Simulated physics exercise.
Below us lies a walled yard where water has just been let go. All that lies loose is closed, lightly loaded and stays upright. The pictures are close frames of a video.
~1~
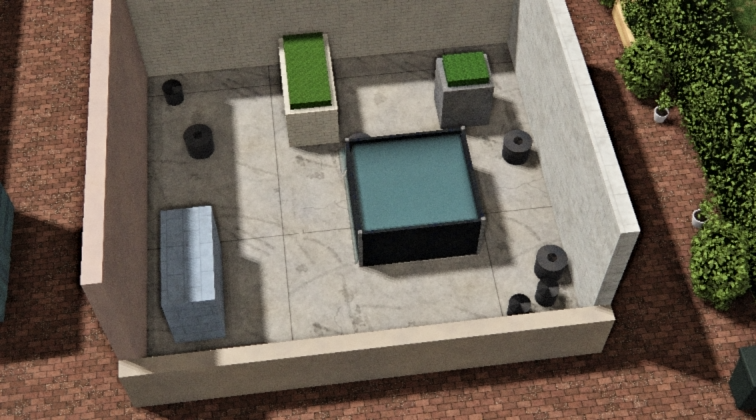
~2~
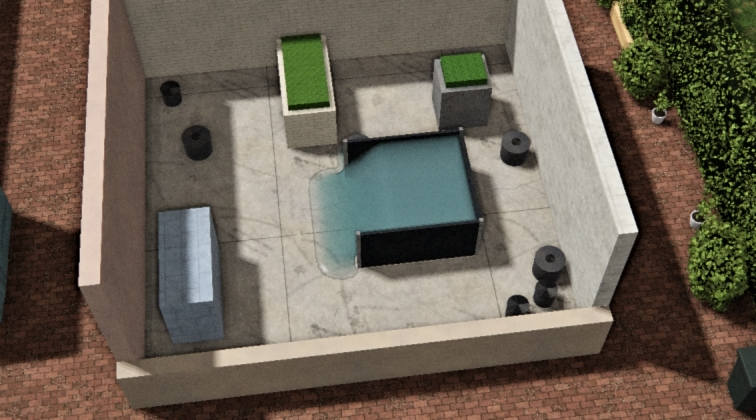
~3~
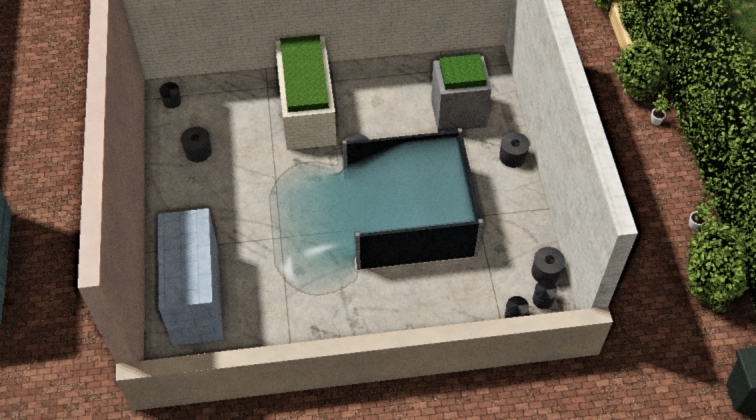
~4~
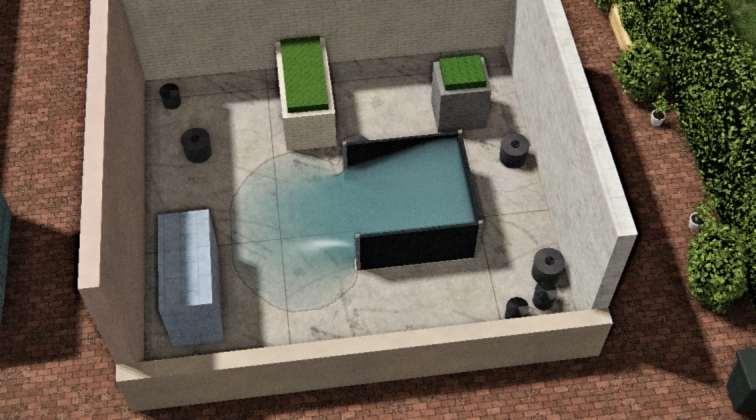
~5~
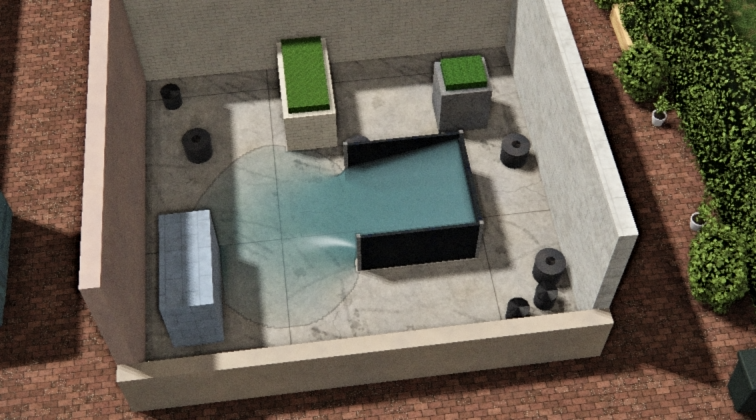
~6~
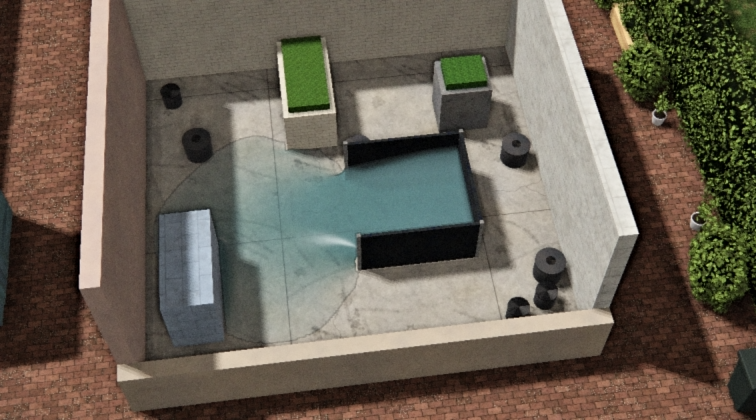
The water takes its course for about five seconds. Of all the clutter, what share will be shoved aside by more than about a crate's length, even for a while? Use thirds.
Share: Less than a third.
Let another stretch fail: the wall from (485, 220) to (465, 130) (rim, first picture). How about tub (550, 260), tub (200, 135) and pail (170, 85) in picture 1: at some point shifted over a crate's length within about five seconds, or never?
In turn: That far or more, no, no.
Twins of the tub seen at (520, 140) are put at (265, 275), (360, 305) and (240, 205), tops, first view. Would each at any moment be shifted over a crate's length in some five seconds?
In that order: Pushed that far, pushed that far, yes.
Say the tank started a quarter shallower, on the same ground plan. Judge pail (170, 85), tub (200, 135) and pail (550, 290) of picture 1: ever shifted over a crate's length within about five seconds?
In that order: Pushed that far, pushed that far, less than that.
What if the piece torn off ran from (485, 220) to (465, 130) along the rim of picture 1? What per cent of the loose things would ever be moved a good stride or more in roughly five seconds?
About 70 per cent.
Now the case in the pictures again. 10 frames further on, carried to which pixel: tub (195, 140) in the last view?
Near (153, 73).
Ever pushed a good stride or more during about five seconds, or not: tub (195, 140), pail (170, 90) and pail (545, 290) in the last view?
As listed: Pushed that far, pushed that far, never so far.
A moment on, 0 of 7 are well off their spots; 0 afloat.
Next, 1 of 7 are well off their spots; 2 afloat.
Later, 2 of 7 are well off their spots; 1 afloat.
In the end, 2 of 7 are well off their spots, and 2 have been at some point; 2 afloat.
